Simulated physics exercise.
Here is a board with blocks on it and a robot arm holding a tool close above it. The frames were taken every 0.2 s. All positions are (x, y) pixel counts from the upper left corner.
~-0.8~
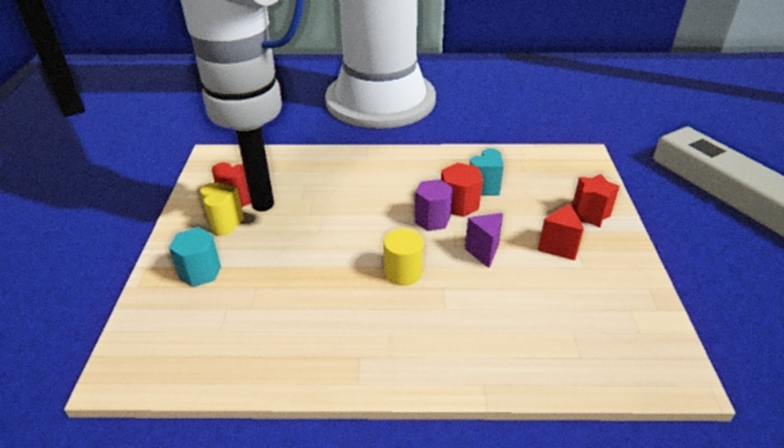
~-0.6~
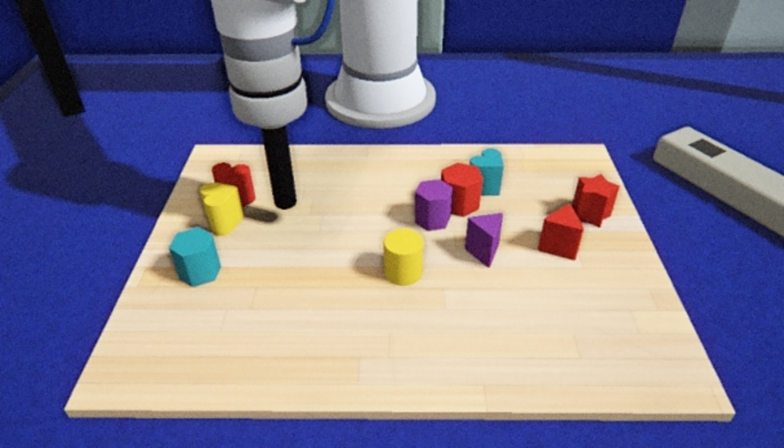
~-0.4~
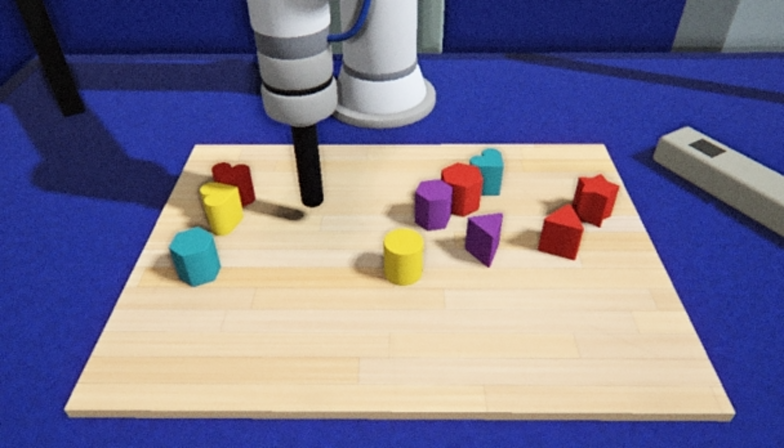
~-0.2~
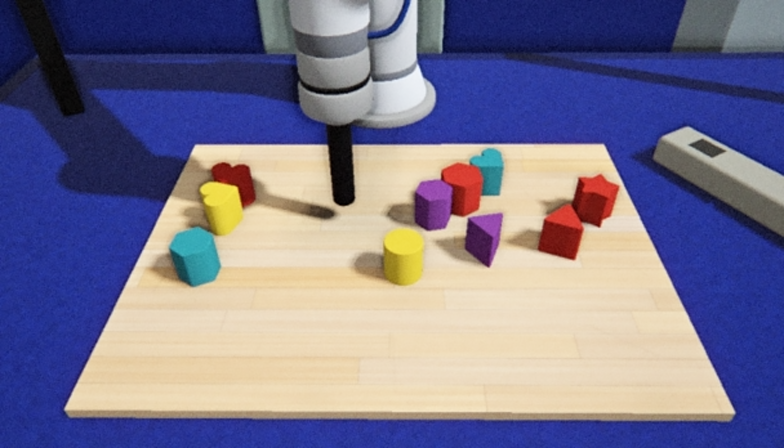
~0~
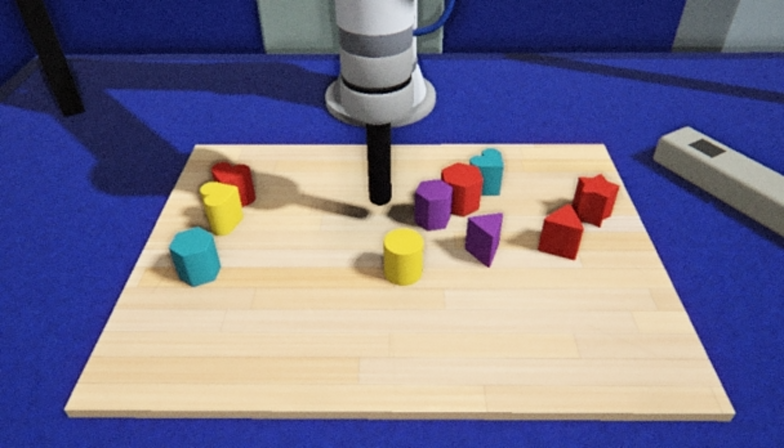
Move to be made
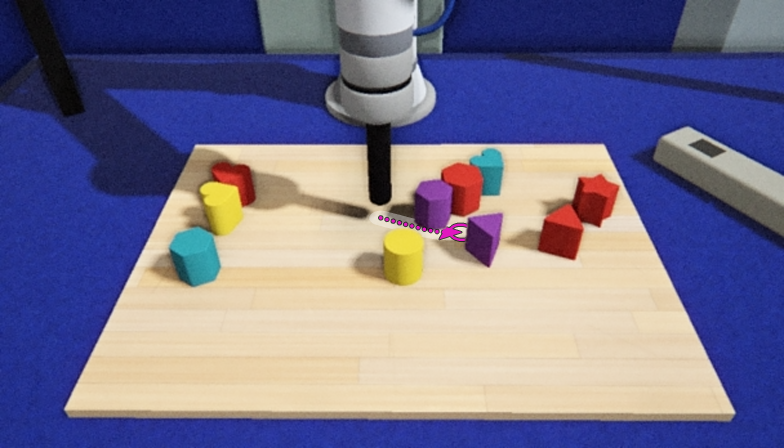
To begin with, a robot arm holds a black tool over a wooden board, beside the yellow and red blocks at the left. The arm then moves steadily right across the open wood, its shadow trailing, until the tool is just left of the purple six-sided block, and every block stays still.
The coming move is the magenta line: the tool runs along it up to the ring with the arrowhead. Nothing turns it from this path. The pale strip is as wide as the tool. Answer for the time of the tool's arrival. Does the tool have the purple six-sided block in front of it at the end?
Short answer: Yes.
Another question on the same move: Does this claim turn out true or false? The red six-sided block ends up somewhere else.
The statement is true.
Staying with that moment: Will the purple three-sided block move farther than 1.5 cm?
No, that is not how it ends up.
The line goes from (381, 218) via (420, 228), ending at (461, 232).
Halfway along, tool (420, 210); purple six-sided block (450, 191); red six-sided block (470, 173), turned 15° anticlockwise; turquoise heart (492, 155).
At the end, tool (463, 214); purple six-sided block (490, 194), turned 45° anticlockwise; red six-sided block (482, 171), turned 55° anticlockwise; purple three-sided block unmoved; turquoise heart (491, 153), turned 15° clockwise.
